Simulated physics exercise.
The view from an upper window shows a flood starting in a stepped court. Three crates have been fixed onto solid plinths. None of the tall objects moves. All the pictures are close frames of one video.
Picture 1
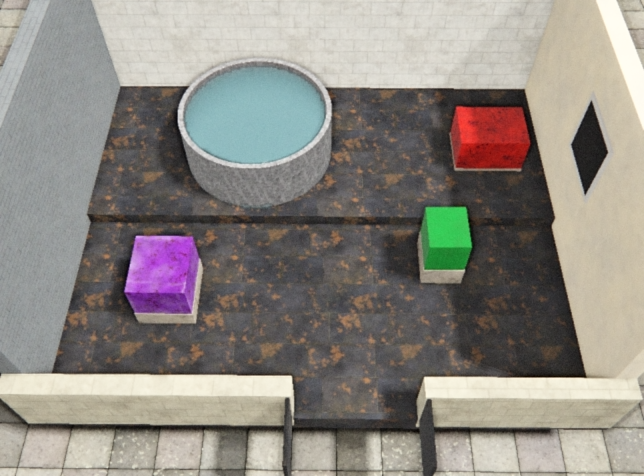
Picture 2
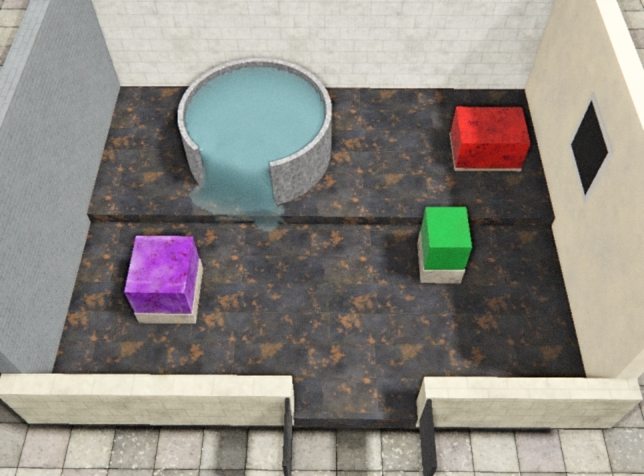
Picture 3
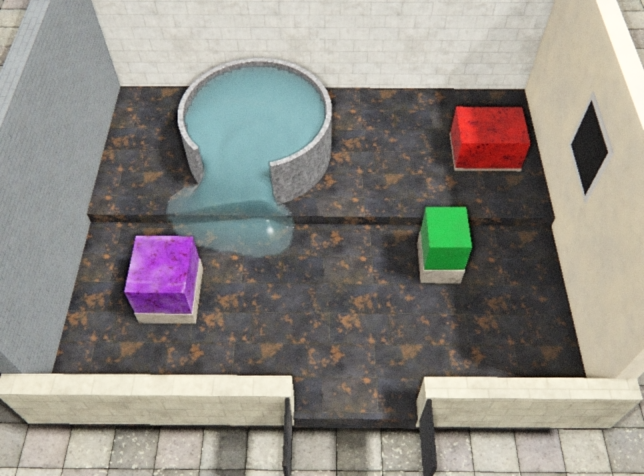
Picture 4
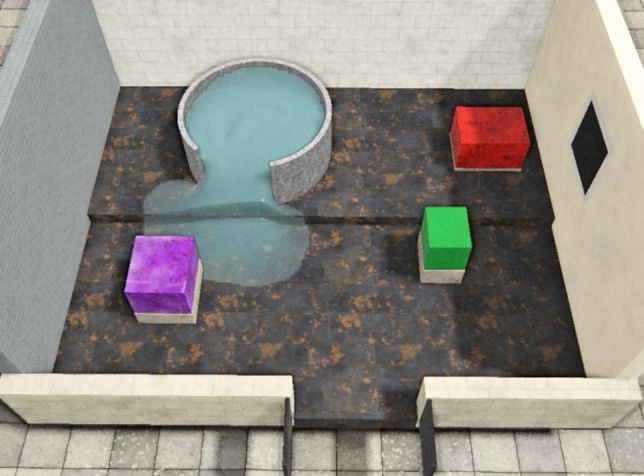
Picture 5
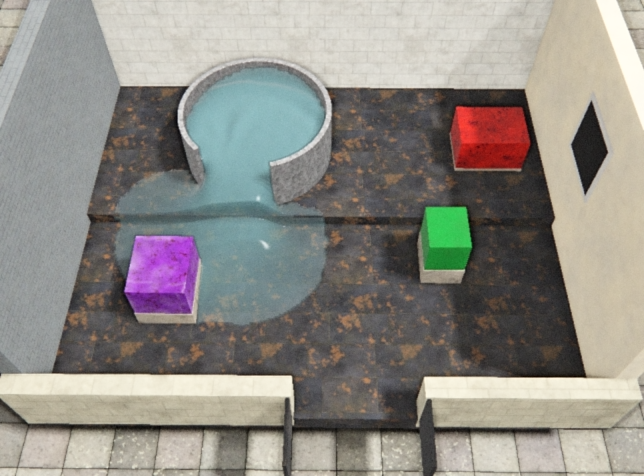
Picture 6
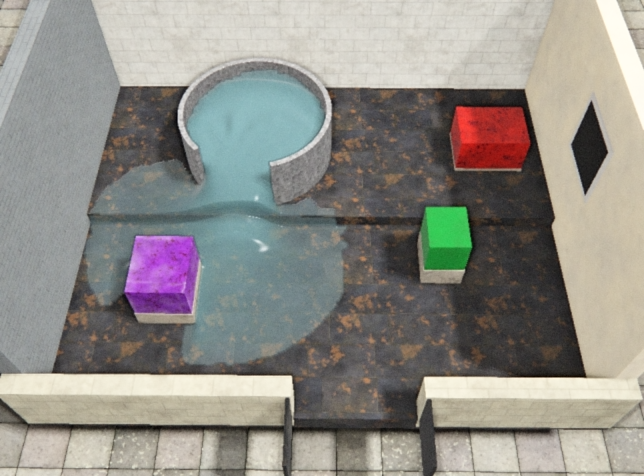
The clip opens on still water in a round stone pool, in a walled court with purple, green and red blocks. A gap appears in the pool's front and water pours out over the step. The sheet widens across the dark lower floor, surrounding the purple block and nearing the front wall.
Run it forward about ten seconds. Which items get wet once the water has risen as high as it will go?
In the end purple crate: Not safe; red crate: Safe; green crate: Safe.
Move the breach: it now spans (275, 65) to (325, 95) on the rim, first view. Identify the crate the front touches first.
The red crate.
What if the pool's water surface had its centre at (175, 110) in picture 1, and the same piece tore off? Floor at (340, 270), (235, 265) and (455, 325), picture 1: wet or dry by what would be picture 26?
As listed: Covered, awash, covered.
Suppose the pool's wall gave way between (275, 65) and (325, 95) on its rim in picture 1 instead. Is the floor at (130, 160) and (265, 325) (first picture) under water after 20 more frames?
Taking the two spots in turn: Swamped and parched.
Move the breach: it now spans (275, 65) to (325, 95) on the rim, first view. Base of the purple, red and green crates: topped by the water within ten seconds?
Result: Purple crate is not reached; red crate is swamped; green crate is not reached.
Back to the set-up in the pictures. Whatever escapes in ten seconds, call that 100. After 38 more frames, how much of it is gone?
About 70 per cent.
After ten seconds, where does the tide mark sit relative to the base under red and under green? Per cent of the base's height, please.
The first comes to 0 per cent and the second to 50 per cent.
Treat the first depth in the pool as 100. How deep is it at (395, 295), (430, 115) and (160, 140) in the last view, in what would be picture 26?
Readings in sequence: 2, 0, 2 percent.
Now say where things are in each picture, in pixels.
In the first frame, still water in the pool at (255, 114).
In the second frame, water pours out at (235, 191) and has run to (196, 192).
In the third frame, water pours out at (236, 191) and has run to (285, 244).
In the fourth frame, water pours out at (236, 193) and has run to a hidden place.
In the fifth frame, the front is at (244, 319), out from the gap at (236, 193).
In the sixth frame, water pours out at (236, 192) and has run to (189, 357).
A moment on, water covers 30 % of the floor; the purple crate water round its plinth, the red crate not reached, the green crate not reached.
Next, water covers 40 % of the floor; the purple crate water round its plinth, the red crate not reached, the green crate not reached.
Then, water covers 50 % of the floor; the purple crate water round its plinth, the red crate not reached, the green crate water round its plinth.
Later, water covers 65 % of the floor; the purple crate water round its plinth, the red crate not reached, the green crate water round its plinth.
In the end, water covers 65 % of the floor; the purple crate was topped, the red crate stayed above the water, the green crate stayed above the water.
